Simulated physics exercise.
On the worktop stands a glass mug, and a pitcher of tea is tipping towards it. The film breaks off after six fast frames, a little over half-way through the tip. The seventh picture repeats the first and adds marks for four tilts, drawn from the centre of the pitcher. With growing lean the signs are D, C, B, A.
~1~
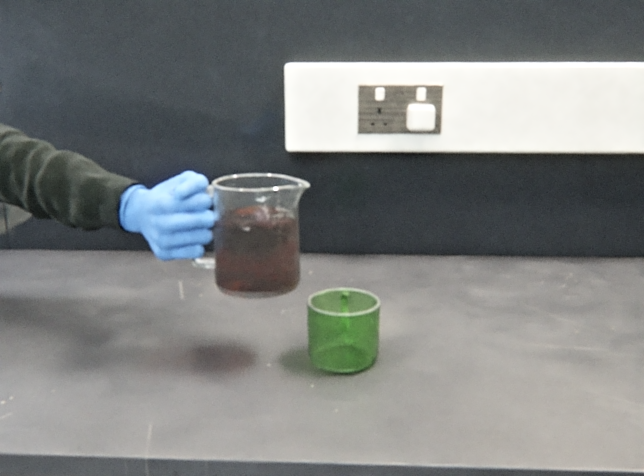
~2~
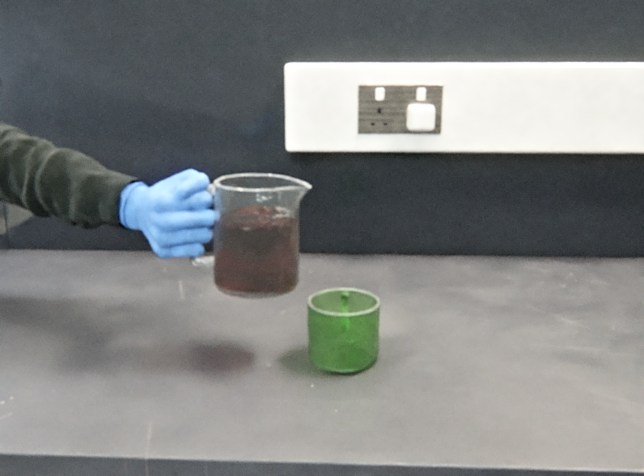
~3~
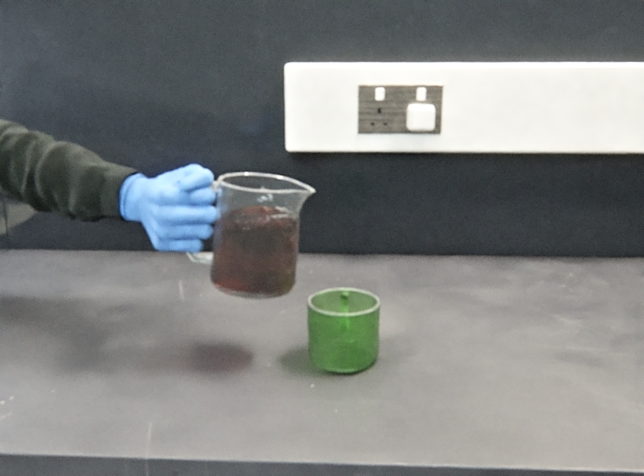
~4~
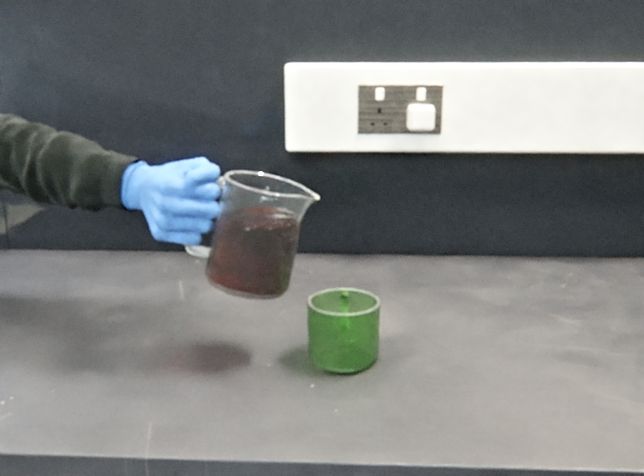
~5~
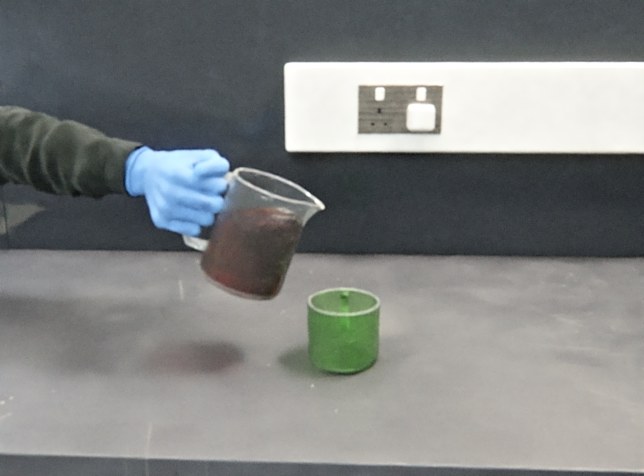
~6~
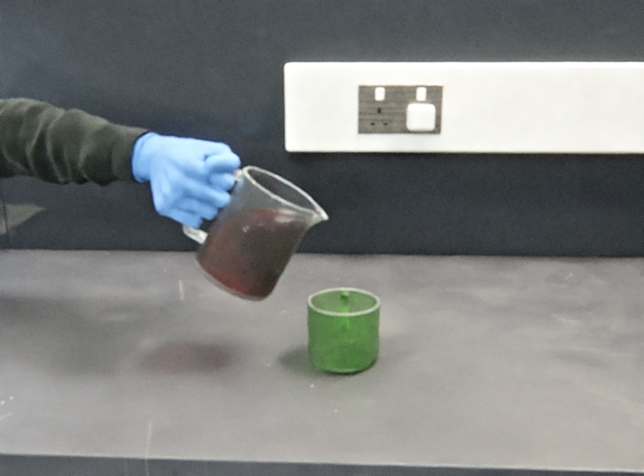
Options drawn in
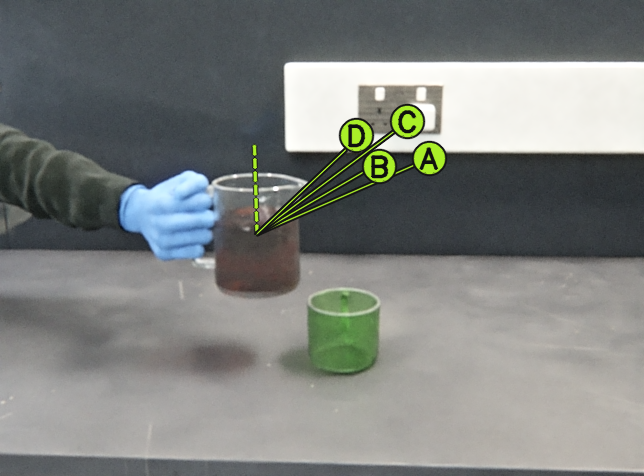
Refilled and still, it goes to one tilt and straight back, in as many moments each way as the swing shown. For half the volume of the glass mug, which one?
Mark A does it best.
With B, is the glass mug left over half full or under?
Under.
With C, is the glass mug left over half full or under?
Under half.
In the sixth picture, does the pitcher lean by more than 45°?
No, it does not.
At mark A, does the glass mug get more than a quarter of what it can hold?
Yes.
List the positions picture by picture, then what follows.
Upright, lip at (307, 185); rim of the glass mug round (344, 300); nothing has left yet.
Upright, lip at (309, 186); nothing has left yet.
Tipped about 6°, lip at (312, 191); nothing has left yet.
Tipped about 13°, lip at (317, 198); nothing has left yet.
Tipped about 21°, lip at (322, 207); nothing has left yet.
Tipped about 30°, lip at (326, 217); nothing has left yet.
On the marked copy, A at (413, 165); B at (362, 172); C at (394, 131); D at (345, 149).
With A, the glass mug ends with about 51 % of what it can hold.
With B, the glass mug ends with about 35 % of what it can hold.
With C, the glass mug ends with about 20 % of what it can hold.
With D, the glass mug ends with about 10 % of what it can hold.
